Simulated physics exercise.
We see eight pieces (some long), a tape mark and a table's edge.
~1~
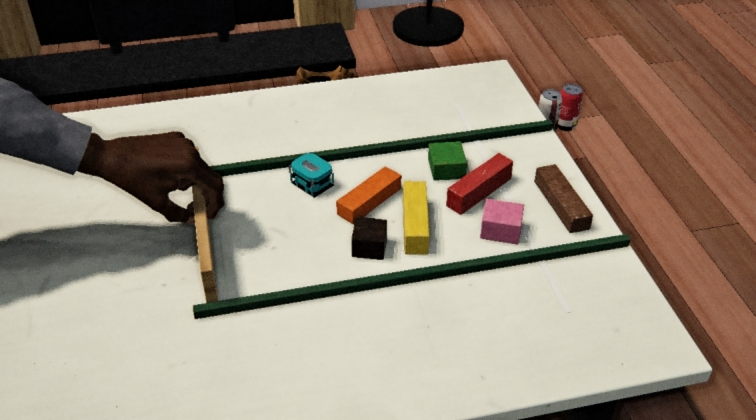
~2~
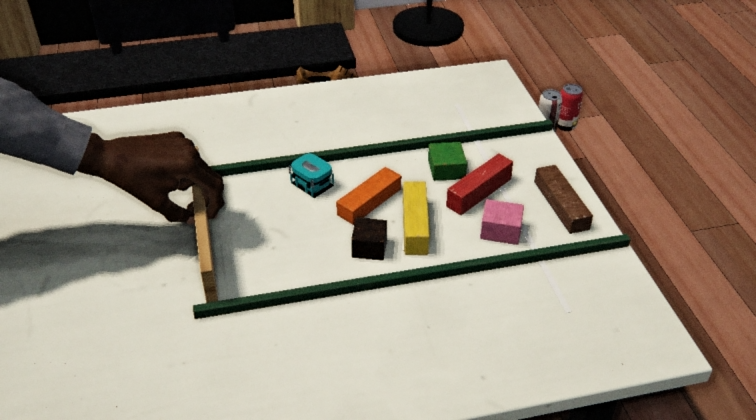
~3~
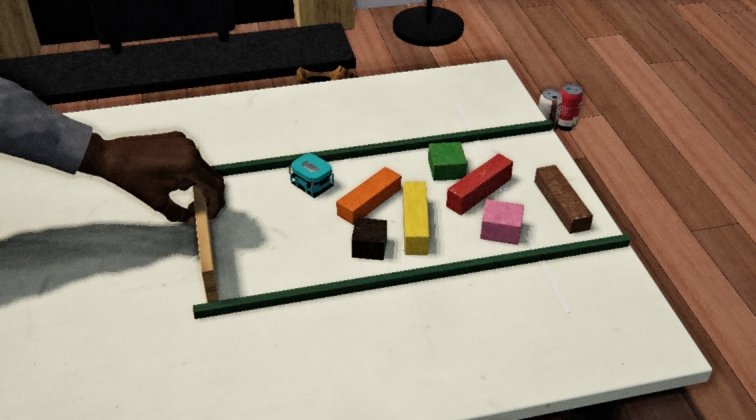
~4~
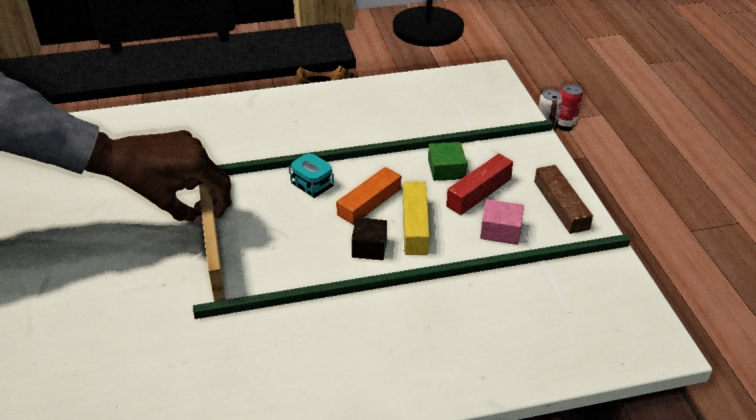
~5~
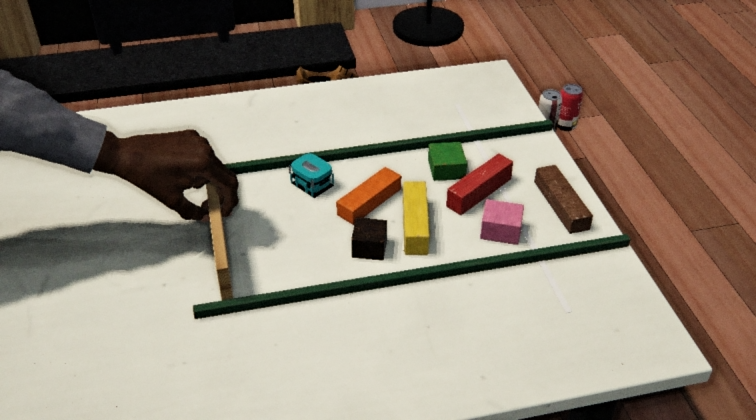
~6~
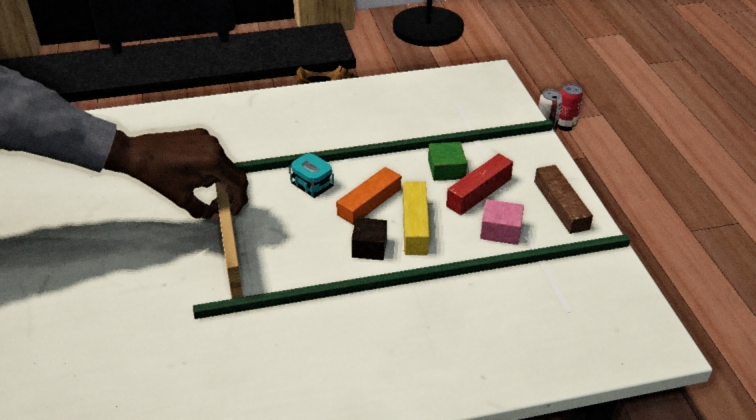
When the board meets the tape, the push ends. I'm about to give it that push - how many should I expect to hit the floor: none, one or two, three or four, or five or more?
Expect one or two.
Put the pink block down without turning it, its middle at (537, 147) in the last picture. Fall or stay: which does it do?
Lab note: It does not drop.
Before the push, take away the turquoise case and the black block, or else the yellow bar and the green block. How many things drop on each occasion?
Try one: 0; try two: 0.
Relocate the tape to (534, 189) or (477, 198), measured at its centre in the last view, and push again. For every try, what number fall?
3 and 0.
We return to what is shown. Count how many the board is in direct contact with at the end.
All in all, 3.
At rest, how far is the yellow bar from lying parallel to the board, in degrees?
It comes to around 0 degrees.
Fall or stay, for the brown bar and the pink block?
The brown bar is gone, and the pink block keeps its place.
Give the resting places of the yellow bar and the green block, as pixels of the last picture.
Near (561, 207) and (526, 138).
A little later, none off yet; brown bar at rest near (562, 198); pink block at rest near (502, 222); red bar at rest near (480, 184).
When it is over, the number that fall off is one or two; down, brown bar.
